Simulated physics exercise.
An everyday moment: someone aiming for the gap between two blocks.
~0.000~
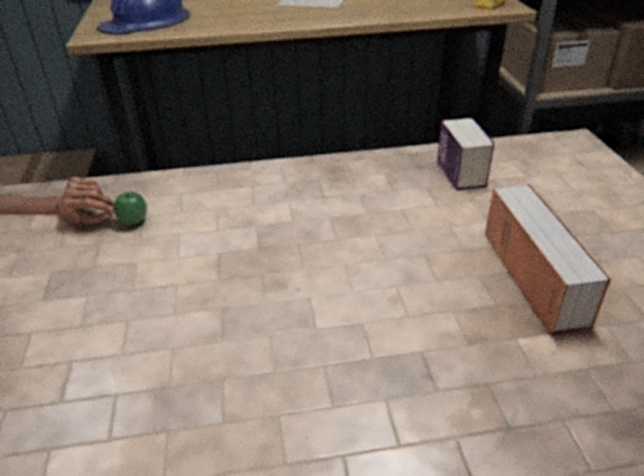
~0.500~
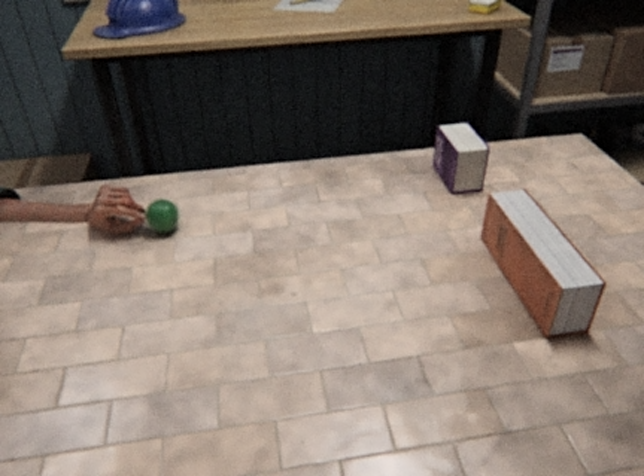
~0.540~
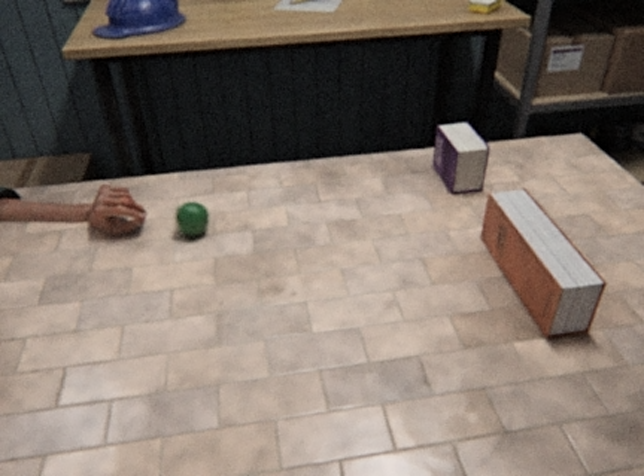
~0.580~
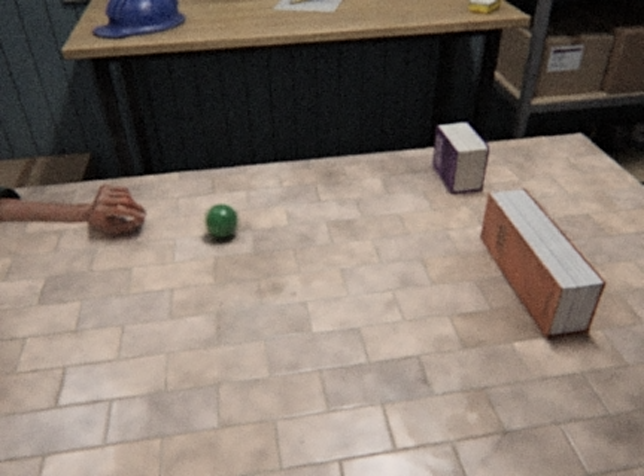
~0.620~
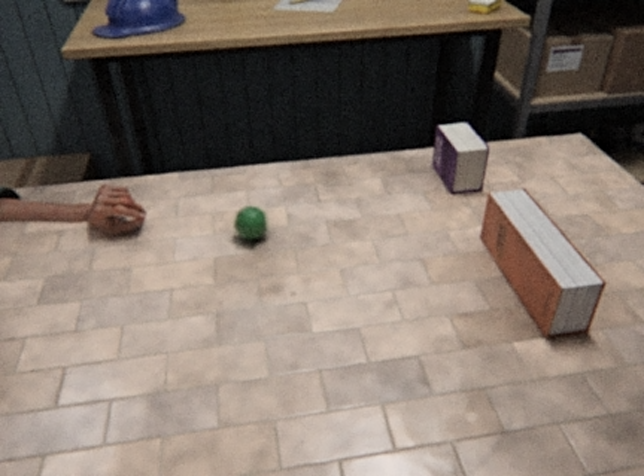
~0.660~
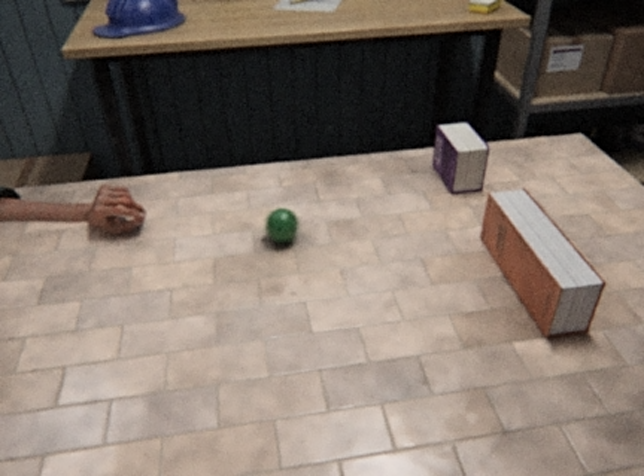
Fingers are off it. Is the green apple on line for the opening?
As it turns out, the green apple hits a block.
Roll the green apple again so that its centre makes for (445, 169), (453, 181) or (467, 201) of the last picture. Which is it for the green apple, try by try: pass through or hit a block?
In that order, it is stopped; strikes a block; rolls through.
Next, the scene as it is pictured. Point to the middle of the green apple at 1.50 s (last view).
Its middle is close to (426, 346).
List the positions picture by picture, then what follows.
The first frame shows green apple (130, 209) under the hand; orange book (539, 253).
The second frame shows green apple (163, 216); purple book (459, 157).
The third frame shows green apple (192, 218); orange book (535, 257).
The fourth frame shows green apple (222, 221); purple book (459, 157).
The fifth frame shows green apple (251, 223); orange book (534, 257).
The sixth frame shows green apple (282, 225); purple book (459, 157).
By 0.98 s, green apple coming back near (463, 253).
By 1.50 s, green apple coming back near (426, 346).
By 1.94 s, green apple coming back near (388, 450).
When it is over (2.3 s), the green apple is stopped.
